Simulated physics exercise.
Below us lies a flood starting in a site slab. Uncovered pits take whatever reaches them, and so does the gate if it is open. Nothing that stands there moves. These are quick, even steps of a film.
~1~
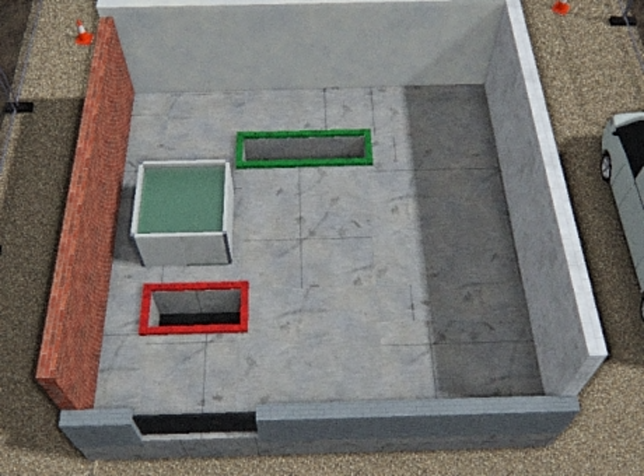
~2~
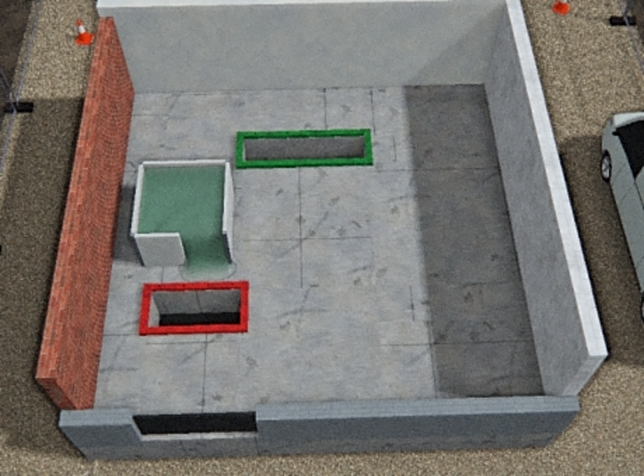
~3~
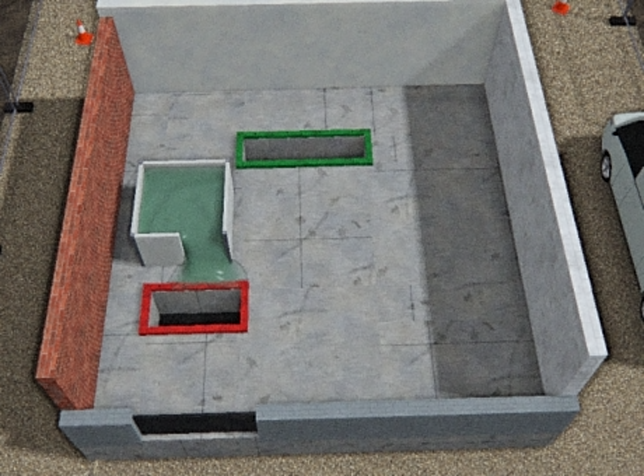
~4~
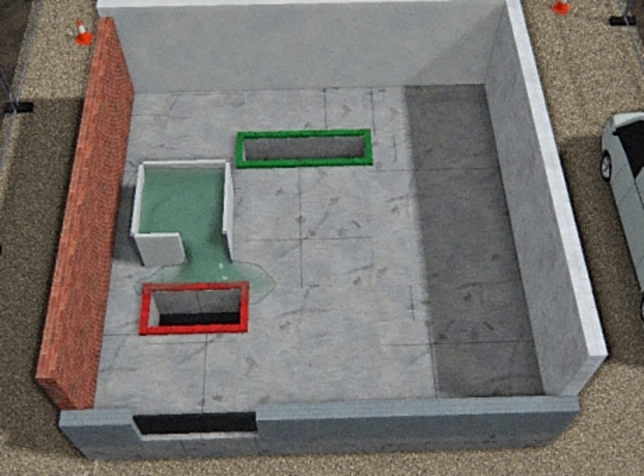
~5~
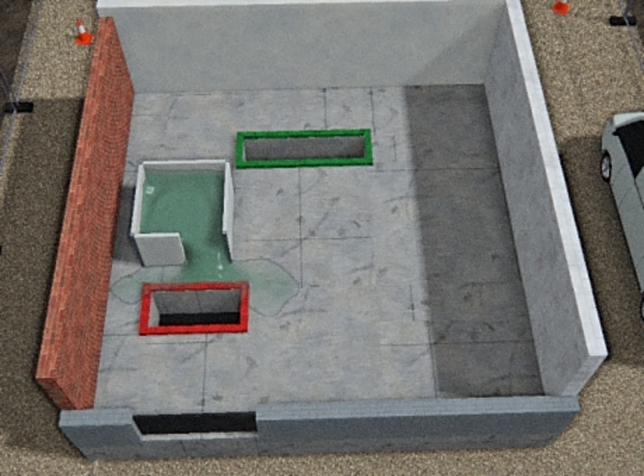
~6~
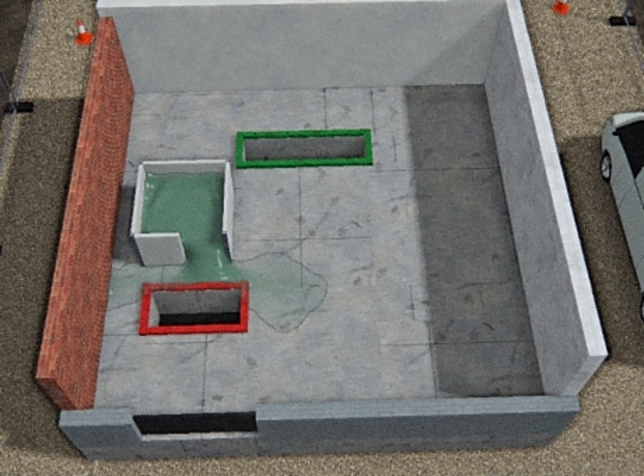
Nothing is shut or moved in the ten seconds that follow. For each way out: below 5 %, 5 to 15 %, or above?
One by one: The gate takes not even 5 %; the red pit takes above 15 %; the green pit takes not even 5 %.
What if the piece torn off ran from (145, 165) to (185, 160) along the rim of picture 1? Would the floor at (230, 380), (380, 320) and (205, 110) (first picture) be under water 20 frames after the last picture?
One after the other: No water, no water, awash.
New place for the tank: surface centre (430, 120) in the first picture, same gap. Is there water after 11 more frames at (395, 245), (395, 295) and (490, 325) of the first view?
In that order: Under water, under water, flooded.
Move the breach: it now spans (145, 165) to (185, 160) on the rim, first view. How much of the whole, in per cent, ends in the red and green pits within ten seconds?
In per cent: Red 0, green 4.
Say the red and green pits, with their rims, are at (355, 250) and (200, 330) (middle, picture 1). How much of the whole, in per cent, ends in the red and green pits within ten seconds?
Parts in a hundred: Red 0, green 60.
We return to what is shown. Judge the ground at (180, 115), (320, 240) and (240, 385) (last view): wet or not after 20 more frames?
One after the other: No water, under water, no water.
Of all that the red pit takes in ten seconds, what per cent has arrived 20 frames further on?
Close to 90 %.
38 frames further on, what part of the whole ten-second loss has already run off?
Near 100 in a hundred.
A moment on, water covers 15 % of the floor; the gate 0 %, the red pit 27 %, the green pit 0 %.
Next, water covers 20 % of the floor; the gate 0 %, the red pit 39 %, the green pit 0 %.
Then, water covers 25 % of the floor; the gate 0 %, the red pit 49 %, the green pit 0 %.
Later, water covers 35 % of the floor; the gate 0 %, the red pit 55 %, the green pit 0 %.
In the end, water covers 50 % of the floor; the gate 0 %, the red pit 56 %, the green pit 0 %.
